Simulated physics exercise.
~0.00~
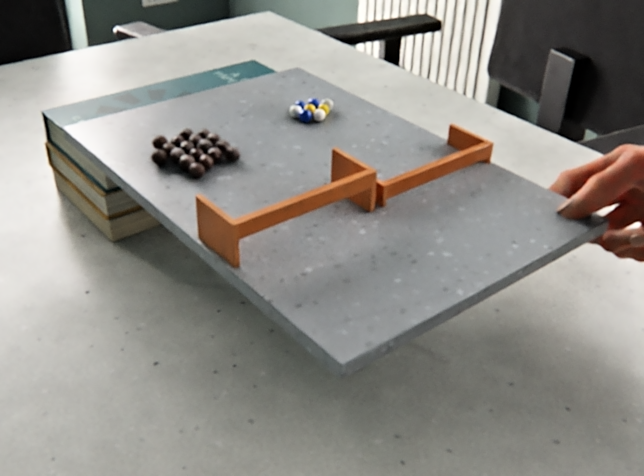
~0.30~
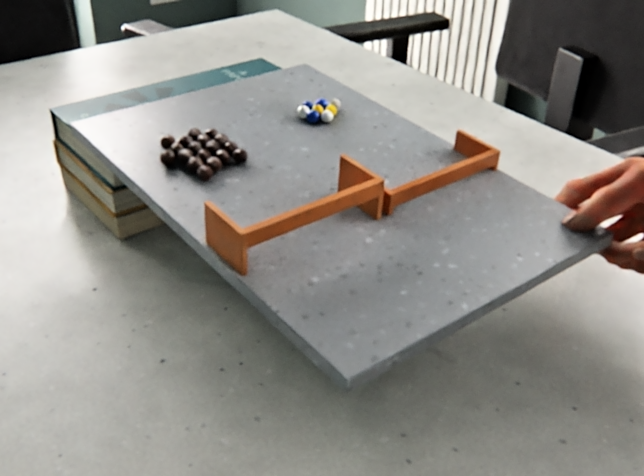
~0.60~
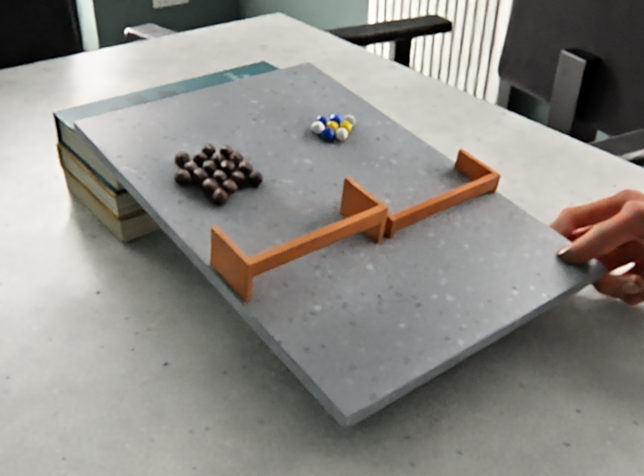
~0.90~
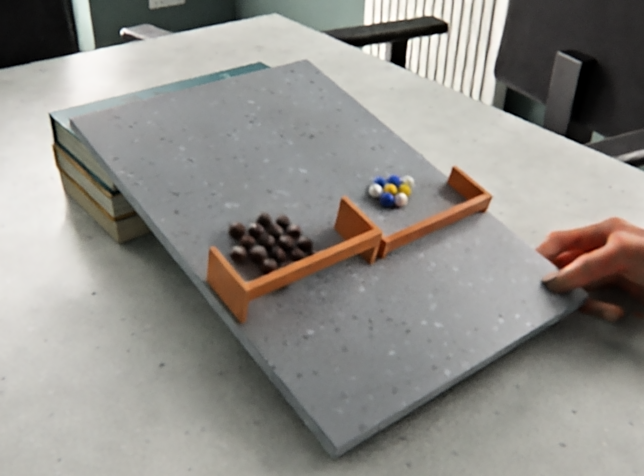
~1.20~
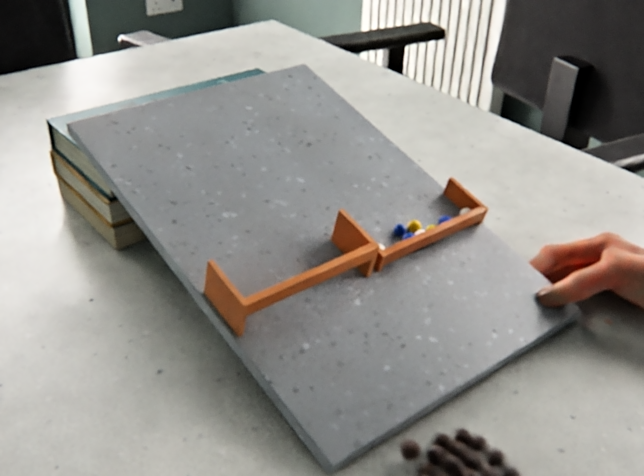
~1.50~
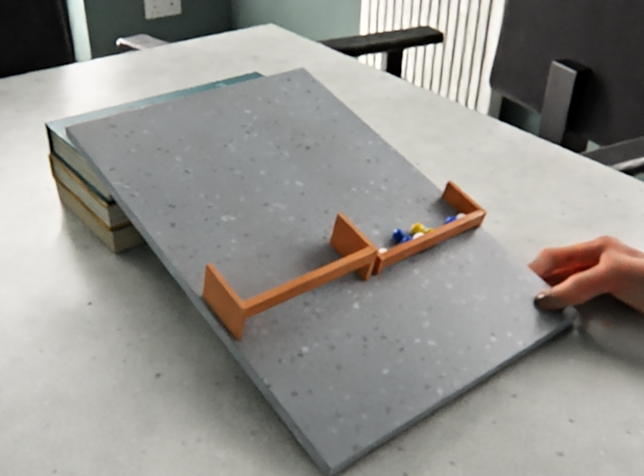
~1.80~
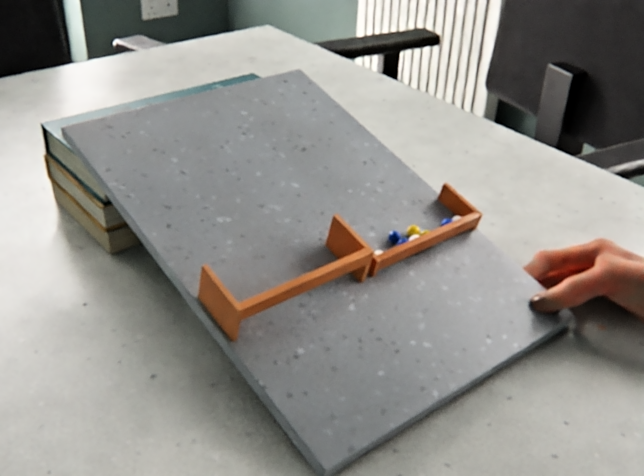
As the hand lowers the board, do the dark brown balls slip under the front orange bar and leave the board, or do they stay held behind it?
The dark brown balls slip under the front bar and off the board, while the blue, white and yellow beads are held behind the back bar.
At the start, a grey speckled board rests with its far end on a stack of books while a hand holds the other end above a table. A cluster of dark brown balls and a smaller cluster of blue, white and yellow beads sit above two orange gates. The hand lowers its end, the board grows steeper, and both clusters slide down toward the gates. The dark balls pass under the front bar, leave the board's lower edge and go out of view. The colourful beads stop against the back bar and stay gathered there as the board rests.
